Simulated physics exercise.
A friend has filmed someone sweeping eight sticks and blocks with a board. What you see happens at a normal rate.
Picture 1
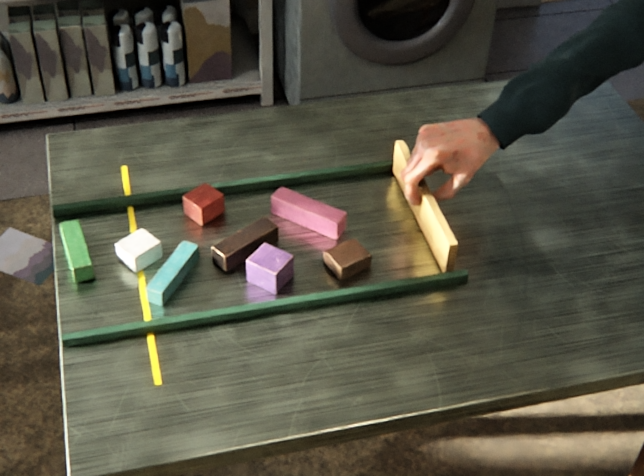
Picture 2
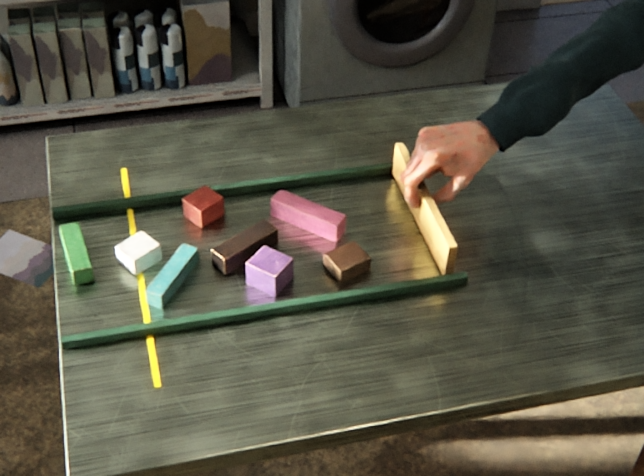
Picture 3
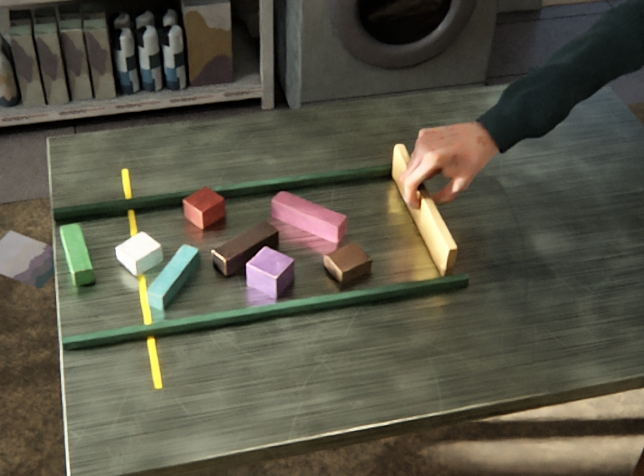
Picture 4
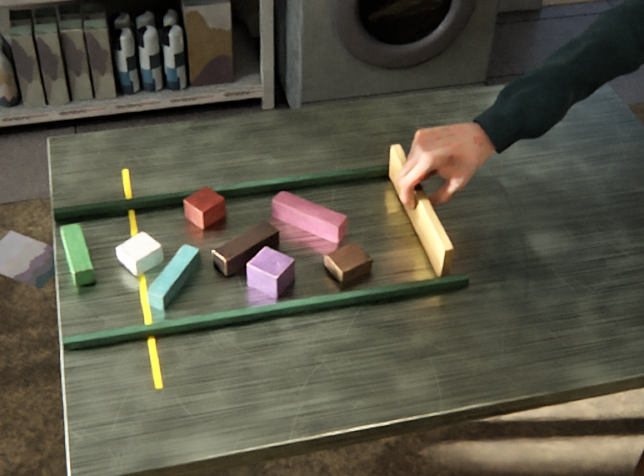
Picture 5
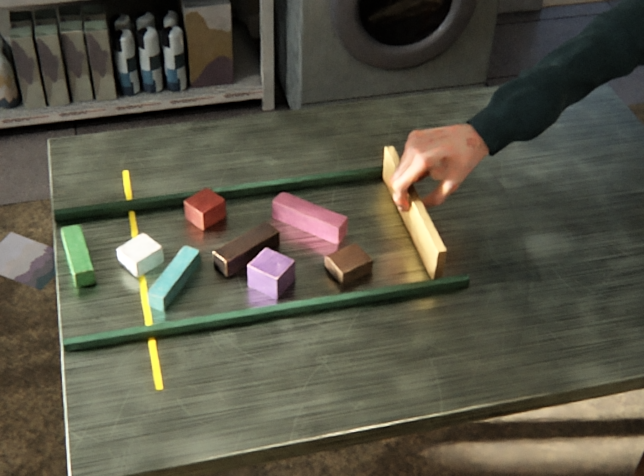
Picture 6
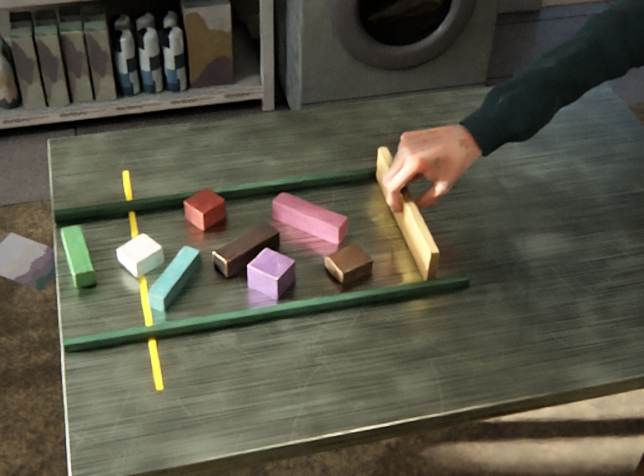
In this clip, a hand holds an upright wooden board between two green rails on a table, near scattered coloured blocks and sticks. The board stays nearly still at first, then slides slightly left, while the blocks remain in place.
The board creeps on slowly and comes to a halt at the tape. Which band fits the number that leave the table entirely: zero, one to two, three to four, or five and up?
Falls come to a total of one or two.
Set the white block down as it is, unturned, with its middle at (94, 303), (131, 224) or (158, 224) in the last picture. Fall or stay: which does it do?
The white block comes down; does not fall; is kept.
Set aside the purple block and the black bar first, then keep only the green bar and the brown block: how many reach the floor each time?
0 in the first case and 0 in the second.
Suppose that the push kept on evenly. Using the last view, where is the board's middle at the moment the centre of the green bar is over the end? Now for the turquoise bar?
When the green bar crosses, the middle is near (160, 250); when the turquoise bar crosses, near (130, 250).
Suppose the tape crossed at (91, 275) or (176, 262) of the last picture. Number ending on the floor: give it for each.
Counts: 6, 0.
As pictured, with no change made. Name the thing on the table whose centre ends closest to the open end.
The turquoise bar is the one.
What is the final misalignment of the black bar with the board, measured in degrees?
Roughly 50°.
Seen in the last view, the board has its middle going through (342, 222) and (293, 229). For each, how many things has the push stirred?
Tally at point one: 2; at point two: 4.
Soon after, none off yet; green bar at rest near (79, 256); white block at rest near (141, 256); turquoise bar at rest near (175, 278).
After that, none off yet; green bar at rest near (79, 256); white block at rest near (138, 256); turquoise bar displaced a little near (151, 276).
And then, none off yet; green bar displaced a little near (66, 254); white block displaced about its own width near (99, 246); turquoise bar displaced about its own width near (98, 271).
In the end, the number that fall off is one or two; gone, green bar.
